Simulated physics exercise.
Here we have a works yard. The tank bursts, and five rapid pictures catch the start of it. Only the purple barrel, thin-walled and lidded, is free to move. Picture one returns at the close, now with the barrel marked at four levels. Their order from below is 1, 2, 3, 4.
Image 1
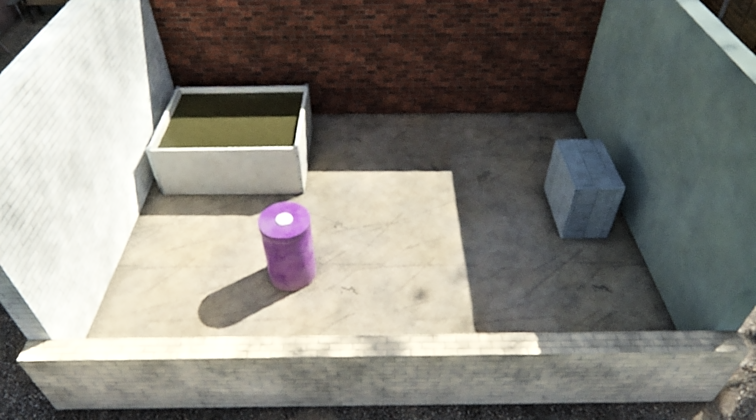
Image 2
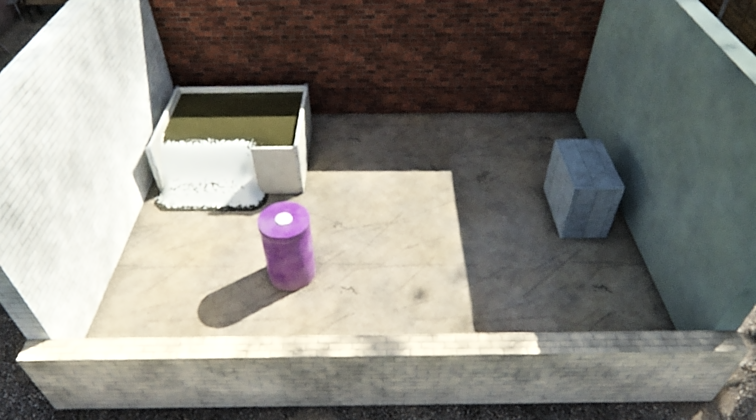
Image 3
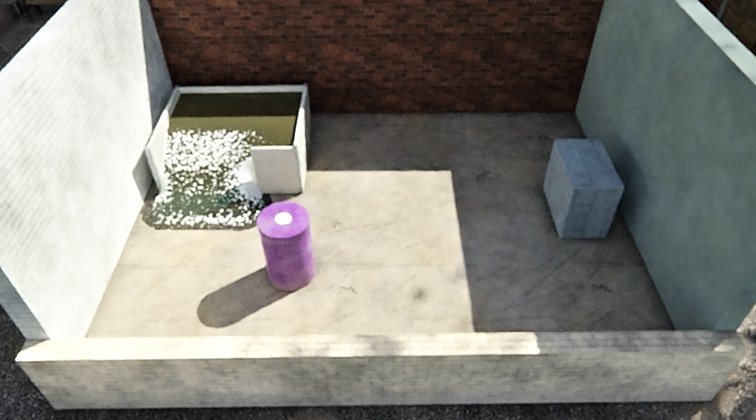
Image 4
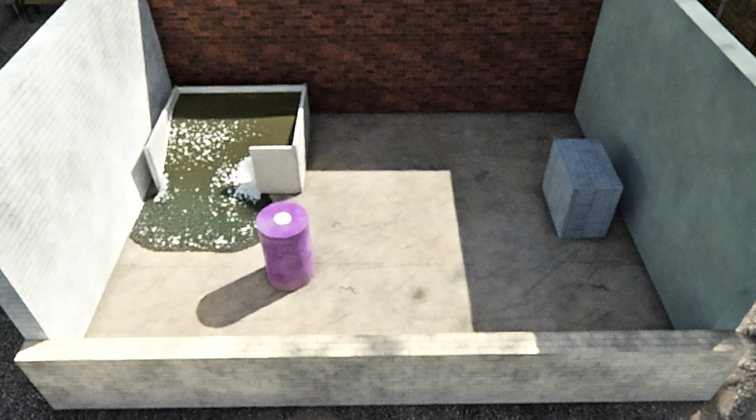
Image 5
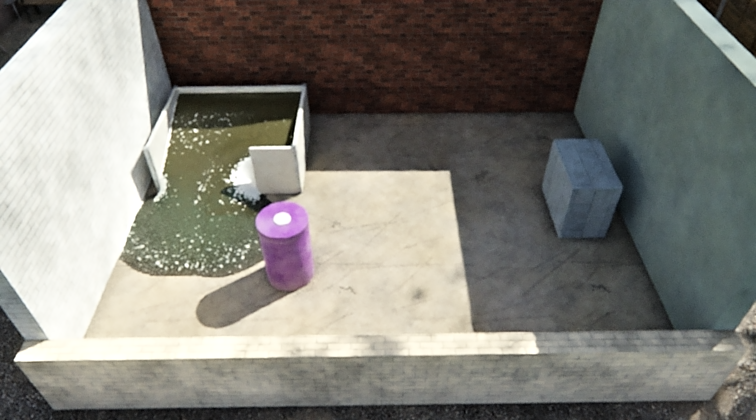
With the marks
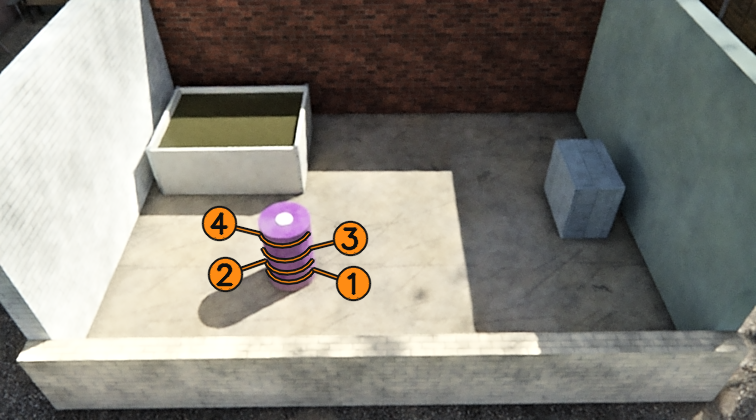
To begin with, a full tank of murky water stands at the back left of a walled yard, with a purple barrel in front and a grey block to the right. Its front opens and white, foaming water pours out, then spreads forward across the ground beside the barrel, which barely moves.
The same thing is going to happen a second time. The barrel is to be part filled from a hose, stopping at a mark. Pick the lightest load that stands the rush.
Line 2 just does it.
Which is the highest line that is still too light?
That is line 1.
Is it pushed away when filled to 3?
No.
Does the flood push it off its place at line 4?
No, not at all.
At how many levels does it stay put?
Three of the four.
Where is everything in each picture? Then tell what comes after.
Lid of the purple barrel at (283, 219); tank full, its middle at (234, 121).
Water covers 2 % of the ground and is seen nearest the barrel at (221, 202).
Water covers 4 % of the ground and is seen nearest the barrel at (260, 217).
Water covers 7 % of the ground and is seen nearest the barrel at (261, 234).
Lid of the purple barrel at (281, 219); water covers 9 % of the ground and is seen nearest the barrel at (257, 257).
On the marked copy, 1 at (288, 282); 2 at (287, 272); 3 at (285, 260); 4 at (282, 246); from the bottom up 1, 2, 3, 4.
If 1 is chosen, it is pushed about its own width away.
If 2 is chosen, it does not move.
If 3 is chosen, it does not move.
If 4 is chosen, it does not move.
